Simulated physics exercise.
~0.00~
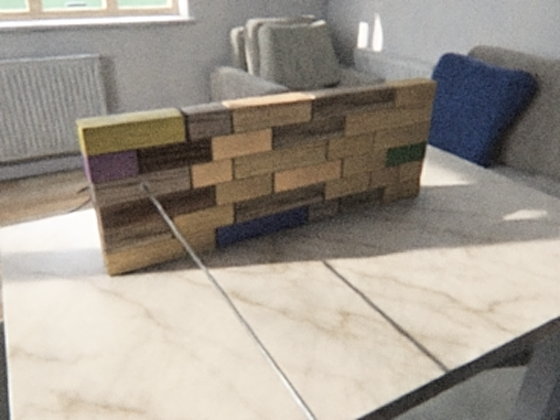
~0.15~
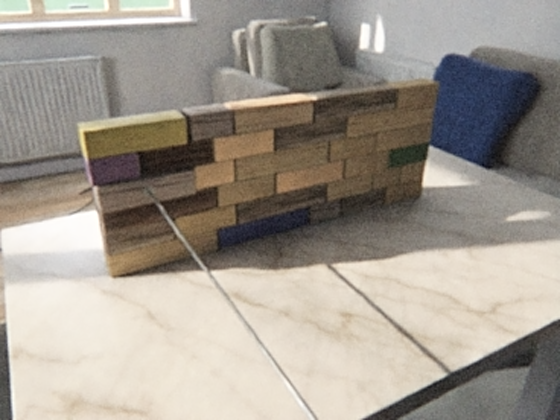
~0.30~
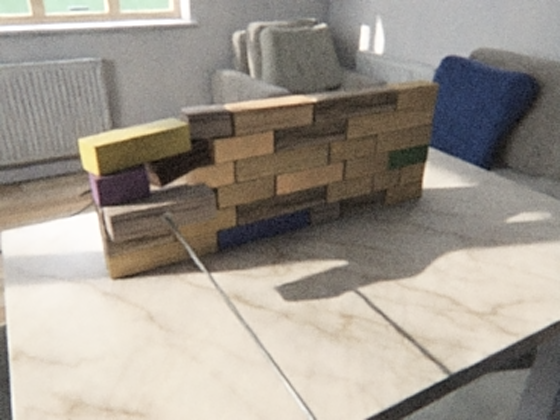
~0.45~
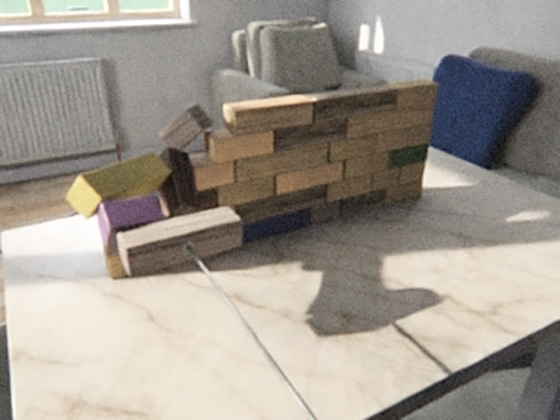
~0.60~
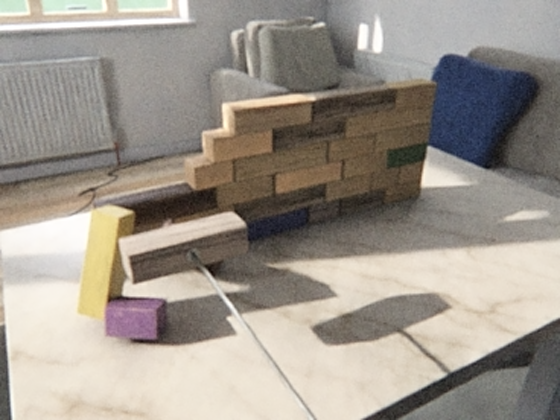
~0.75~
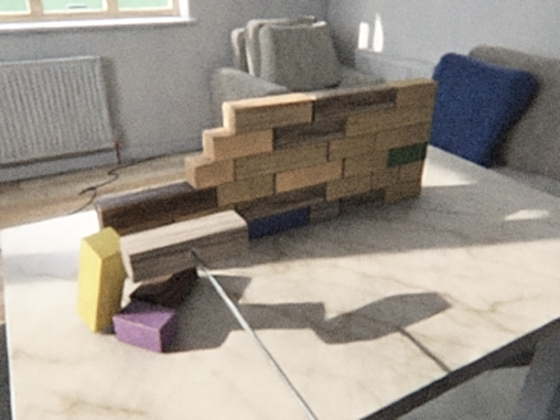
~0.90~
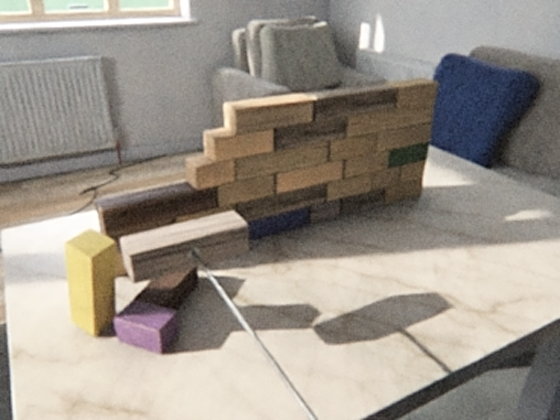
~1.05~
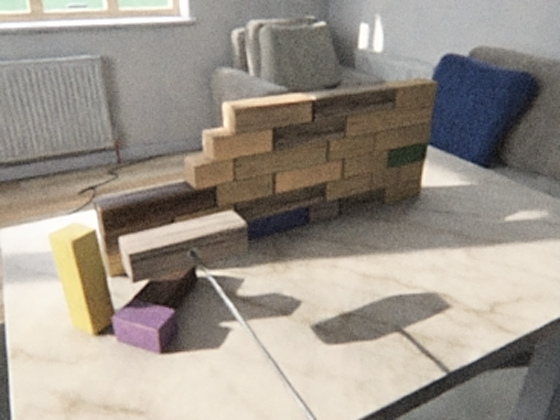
A thin steel arm drew a wooden block out from the left end of a toy block wall, and the yellow and purple blocks above it tipped and tumbled onto the table, leaving the yellow one on end while most of the wall stood.
